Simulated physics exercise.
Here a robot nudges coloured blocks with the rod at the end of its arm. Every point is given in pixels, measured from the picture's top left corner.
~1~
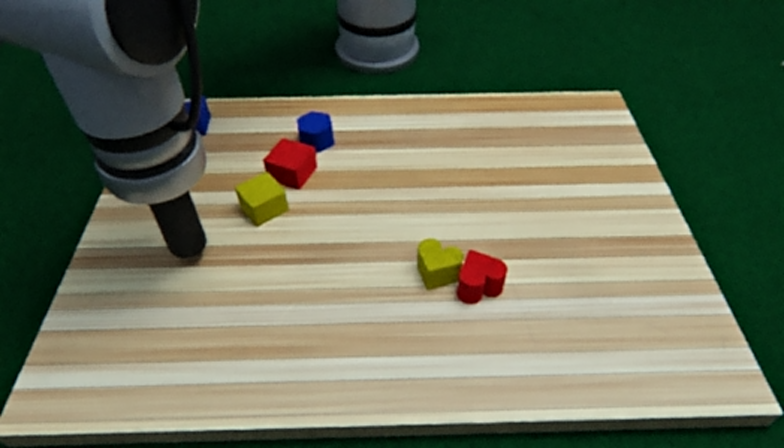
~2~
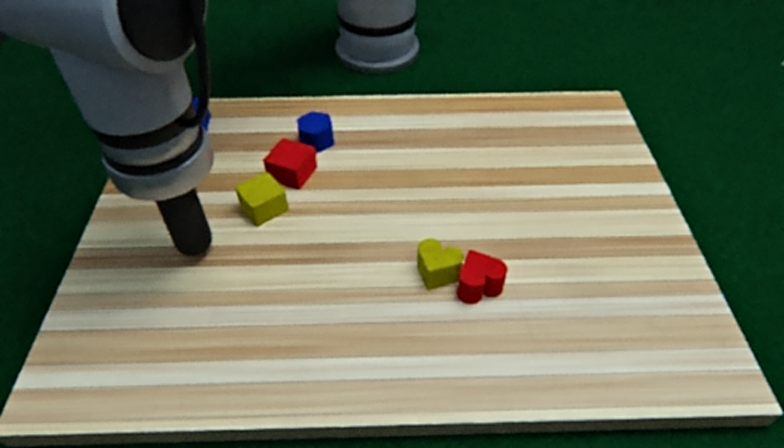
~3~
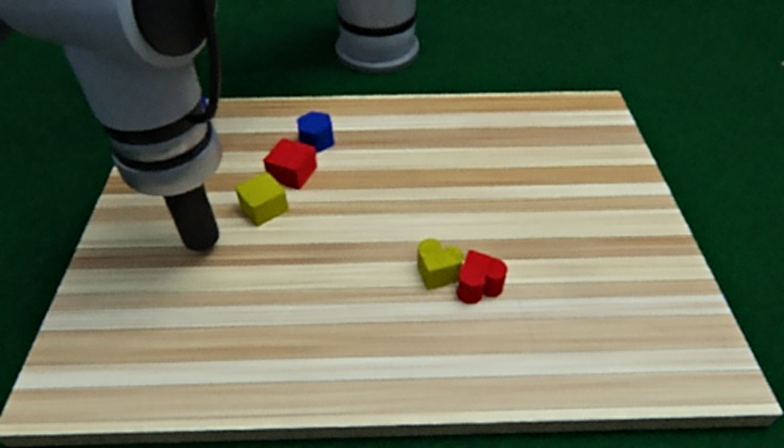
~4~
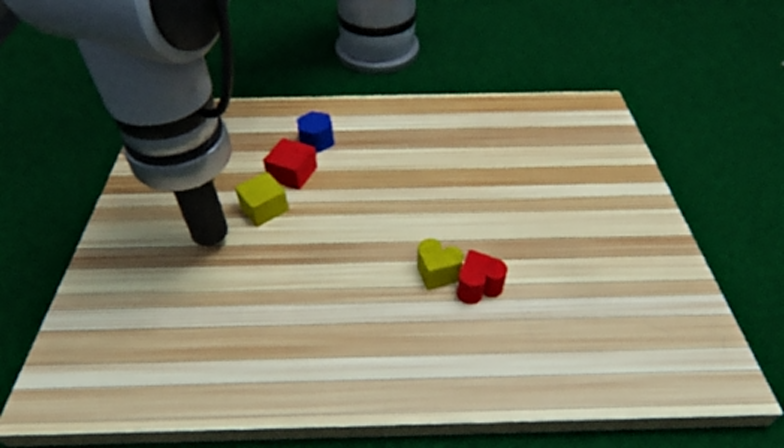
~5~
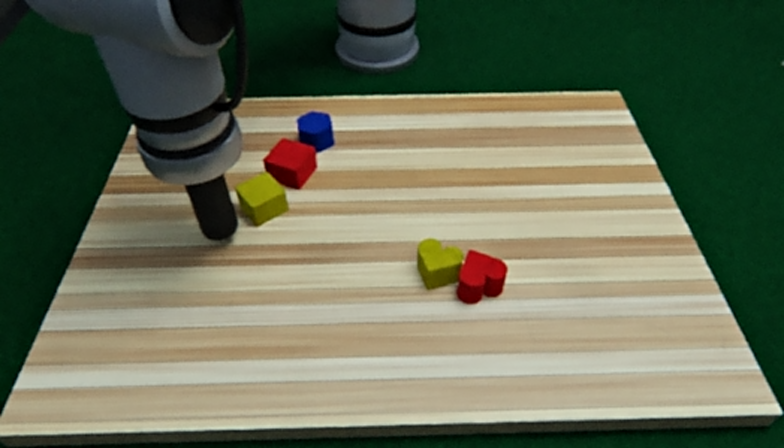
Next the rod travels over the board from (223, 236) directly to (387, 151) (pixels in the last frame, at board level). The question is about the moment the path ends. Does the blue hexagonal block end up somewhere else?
Final answer: Yes.
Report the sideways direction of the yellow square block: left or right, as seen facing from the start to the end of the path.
It's set to shift left.
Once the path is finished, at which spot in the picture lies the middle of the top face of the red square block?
About (326, 109).
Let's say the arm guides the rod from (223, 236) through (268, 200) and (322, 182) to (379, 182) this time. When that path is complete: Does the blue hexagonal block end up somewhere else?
Short answer: Yes.
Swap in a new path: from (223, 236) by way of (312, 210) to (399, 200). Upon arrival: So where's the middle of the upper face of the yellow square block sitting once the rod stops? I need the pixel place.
So, by the moment the path ends, you'll find the top centre of the yellow square block at (305, 167).
The first path, step by step. One third of the way, rod at (282, 197); yellow square block at (297, 162), turned 35° anticlockwise; red square block at (301, 137); blue hexagonal block at (317, 116).
Two thirds of the way, rod at (339, 169); yellow square block at (340, 133), turned 70° anticlockwise; red square block at (322, 114), turned 45° anticlockwise; blue hexagonal block at (316, 94), turned 35° anticlockwise.
At the end, rod at (387, 144); yellow square block at (353, 122), turned 90° anticlockwise; red square block at (326, 109), turned 60° anticlockwise; blue hexagonal block at (312, 91), turned 50° anticlockwise.
